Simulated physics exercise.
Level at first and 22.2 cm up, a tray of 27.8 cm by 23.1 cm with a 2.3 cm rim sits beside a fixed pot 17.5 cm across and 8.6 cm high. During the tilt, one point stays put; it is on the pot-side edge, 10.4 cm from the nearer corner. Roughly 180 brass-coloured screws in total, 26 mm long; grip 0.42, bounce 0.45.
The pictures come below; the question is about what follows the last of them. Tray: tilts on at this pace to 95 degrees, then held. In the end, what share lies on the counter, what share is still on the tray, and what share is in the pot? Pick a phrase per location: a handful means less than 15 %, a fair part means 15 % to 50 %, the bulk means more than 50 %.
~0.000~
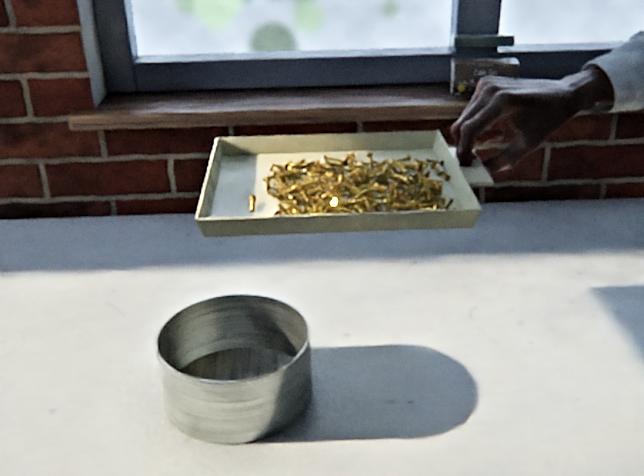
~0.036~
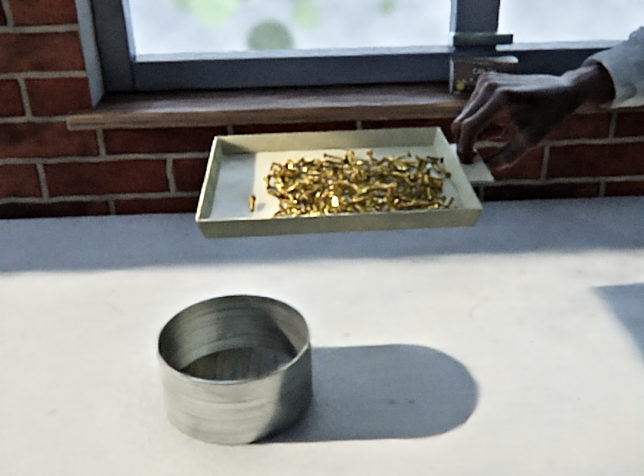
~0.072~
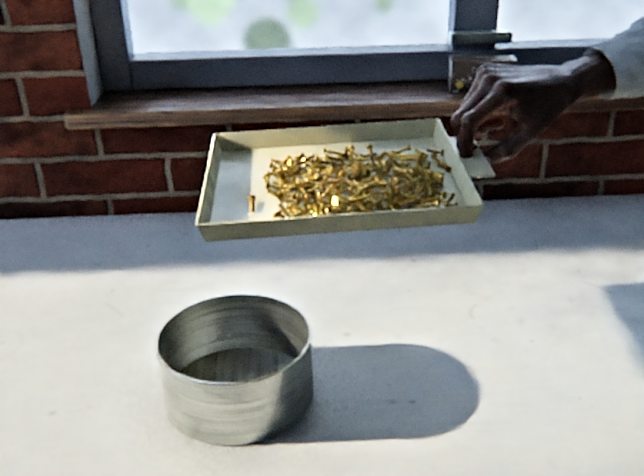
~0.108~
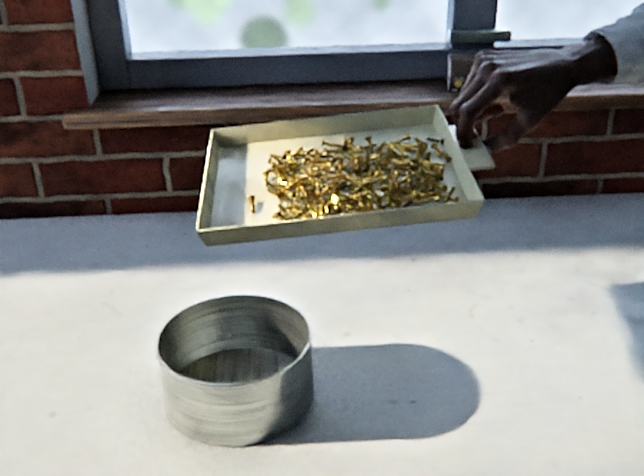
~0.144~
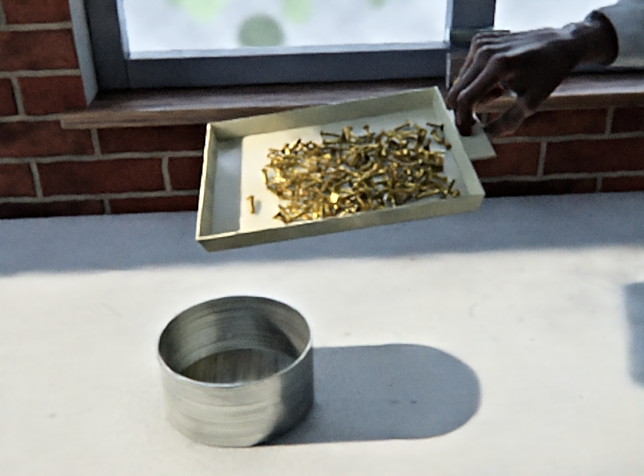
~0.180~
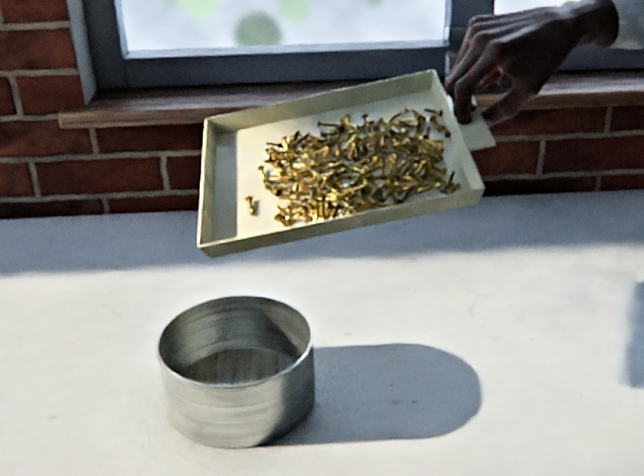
Counter: A handful, tray: A handful, pot: The bulk.
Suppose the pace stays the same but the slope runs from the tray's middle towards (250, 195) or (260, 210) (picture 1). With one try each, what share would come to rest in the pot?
15 and 75 %.
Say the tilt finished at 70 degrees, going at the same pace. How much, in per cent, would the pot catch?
I'd put it at close to 90 per cent.
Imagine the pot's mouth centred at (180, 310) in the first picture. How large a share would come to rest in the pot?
Share in pot at that spot: Some 30 in a hundred.
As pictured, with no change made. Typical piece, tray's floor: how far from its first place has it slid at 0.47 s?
Displacement on the tray: Roughly 6 cm.
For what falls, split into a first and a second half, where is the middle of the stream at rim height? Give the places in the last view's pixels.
At roughly (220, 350) first, later on at (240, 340).
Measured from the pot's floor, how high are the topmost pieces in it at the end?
I'd say near 3.0 centimetres.
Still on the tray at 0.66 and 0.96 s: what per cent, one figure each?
Roughly 55 then 0.
After 0.47 s, tilt 56 degrees; the tray holds 100 %, the pot 0 %.
After 0.66 s, tilt 82 degrees; the tray holds 55 %, the pot 10 %.
After 0.96 s, tilt 95 degrees; the tray holds 0 %, the pot 95 %.
At rest (1.5 s), counter 5 %, tray 0 %, pot 95 %.
